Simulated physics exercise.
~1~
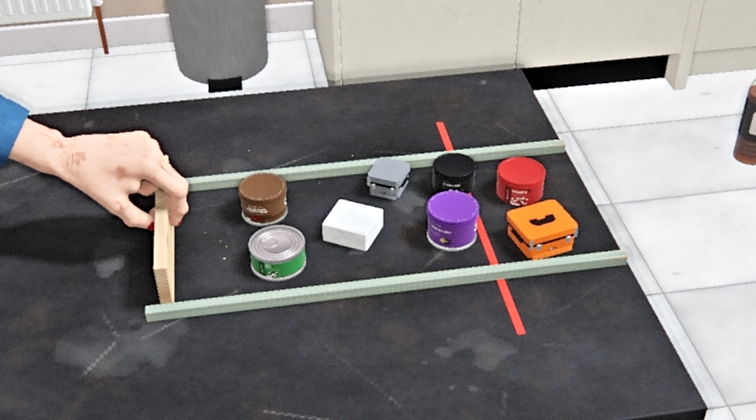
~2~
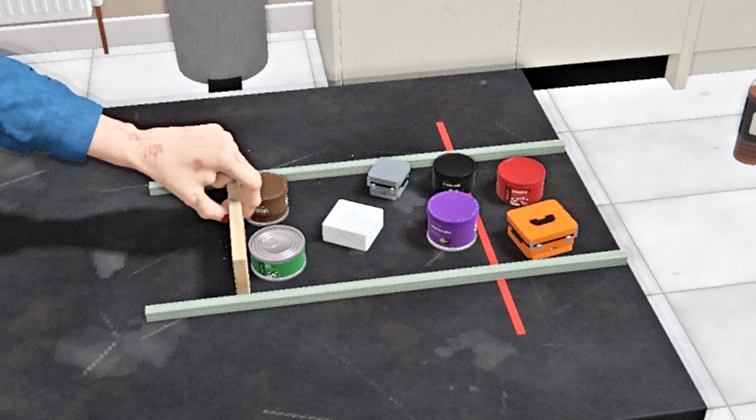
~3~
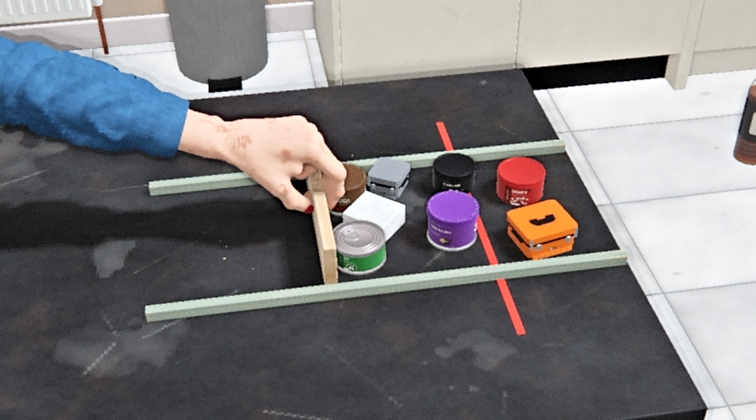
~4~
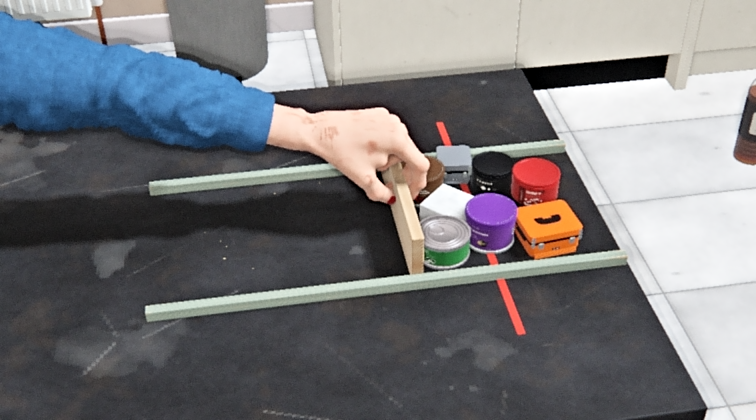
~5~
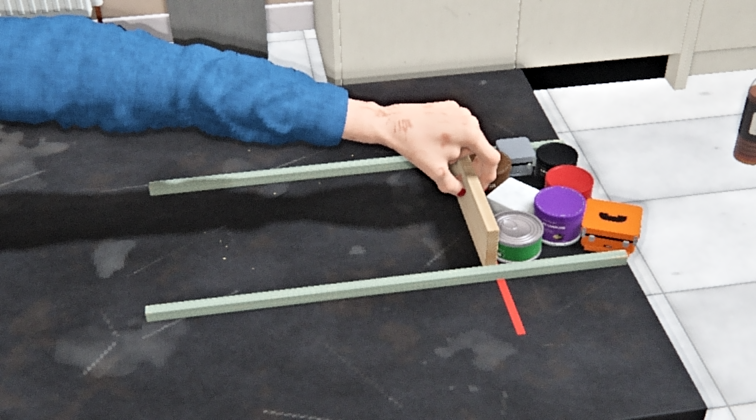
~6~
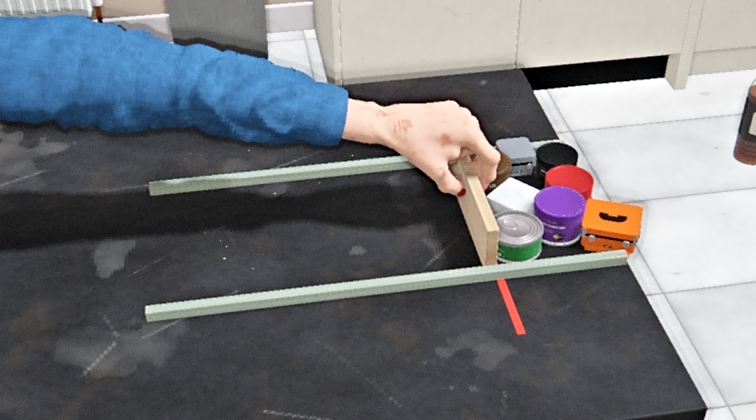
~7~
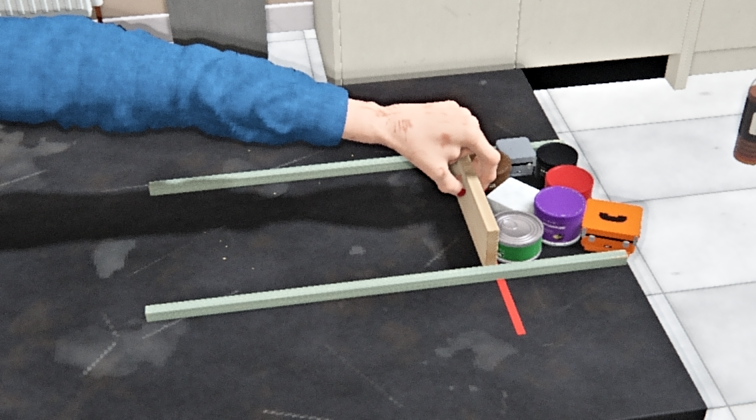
The clip shows a hand sliding an upright wooden board rightward between two pale rails, gathering small tins, a white block and little cases and pushing them past a red line. The board stops, and the items rest bunched near the table's right edge, with none falling.
